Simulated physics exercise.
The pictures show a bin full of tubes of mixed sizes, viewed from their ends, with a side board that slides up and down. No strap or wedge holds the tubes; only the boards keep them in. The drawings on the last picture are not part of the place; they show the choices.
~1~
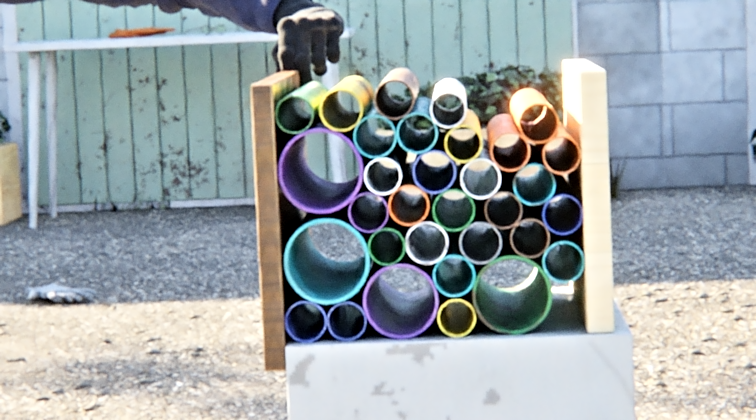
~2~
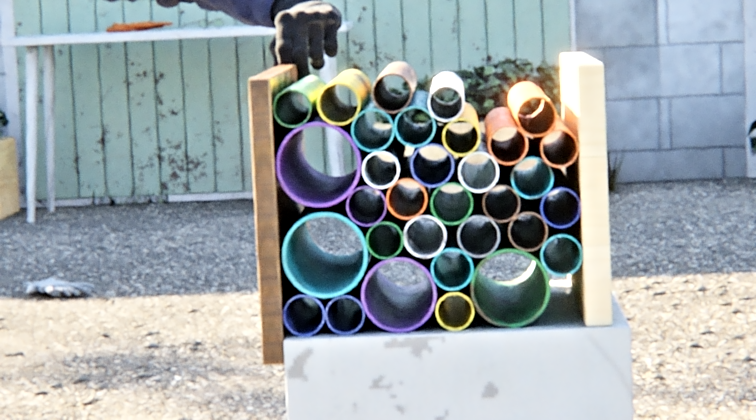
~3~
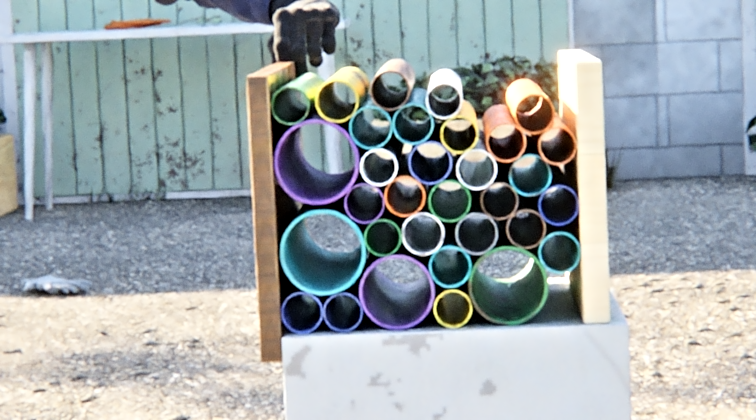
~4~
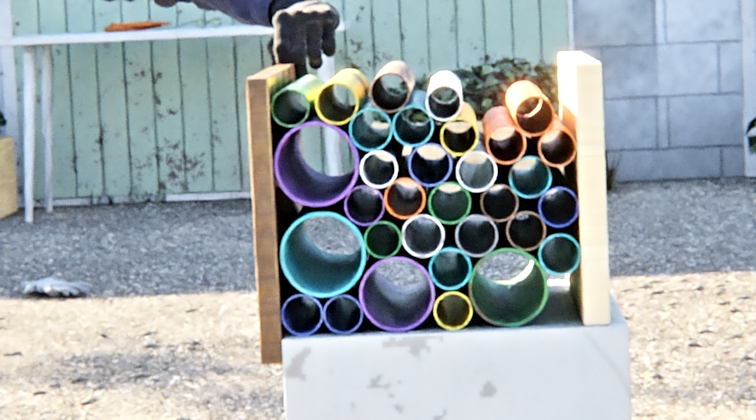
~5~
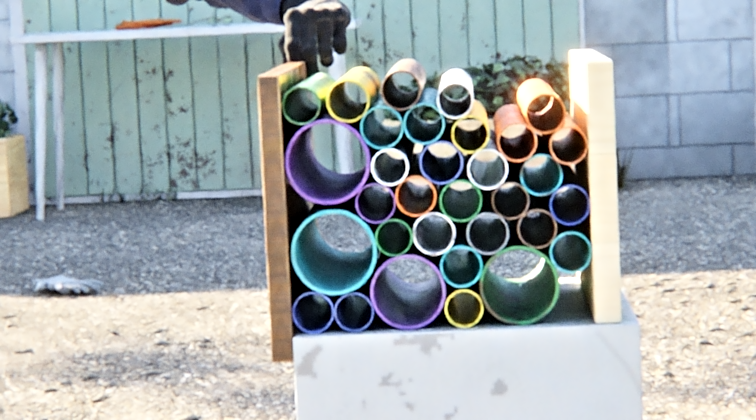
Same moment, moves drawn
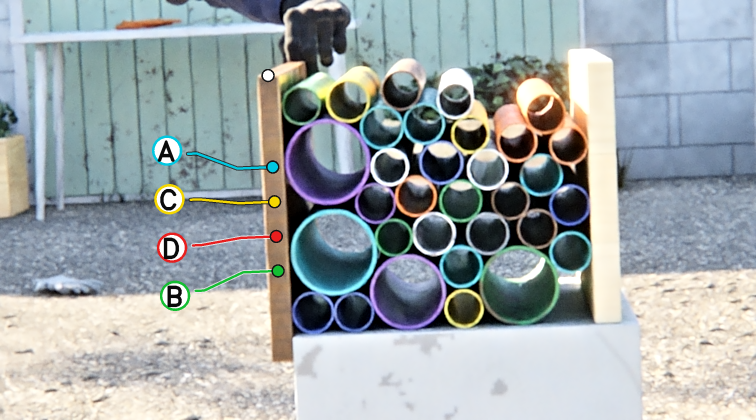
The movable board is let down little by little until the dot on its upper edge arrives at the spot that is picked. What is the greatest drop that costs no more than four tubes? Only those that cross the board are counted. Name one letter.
Down to C.
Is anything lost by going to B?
At B: Yes.
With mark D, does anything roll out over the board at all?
Yes, at D.
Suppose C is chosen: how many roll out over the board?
With C, one.
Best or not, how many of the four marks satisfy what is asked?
The number is two.
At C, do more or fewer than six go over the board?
Fewer than six.
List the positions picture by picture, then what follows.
The first picture shows a green tube (454, 210); a blue tube (435, 172); a green tube (295, 114).
The second picture shows a green tube (293, 108); a white tube (446, 103).
The third picture shows side board (281, 198); a blue tube (302, 312).
The fourth picture shows a turquoise tube (323, 254); a grey tube (477, 236).
The fifth picture shows a green tube (461, 200); a blue tube (442, 162); a green tube (302, 105).
On the copy, A at (273, 167); B at (278, 271); C at (274, 201); D at (276, 237); the white dot at (268, 75).
On C. First, top of the board (283, 136).
Then, top of the board (287, 200).
Finally, top of the board (287, 200), one out over the board.
By contrast, A one out over the board; B more than four out over the board; D more than four out over the board.
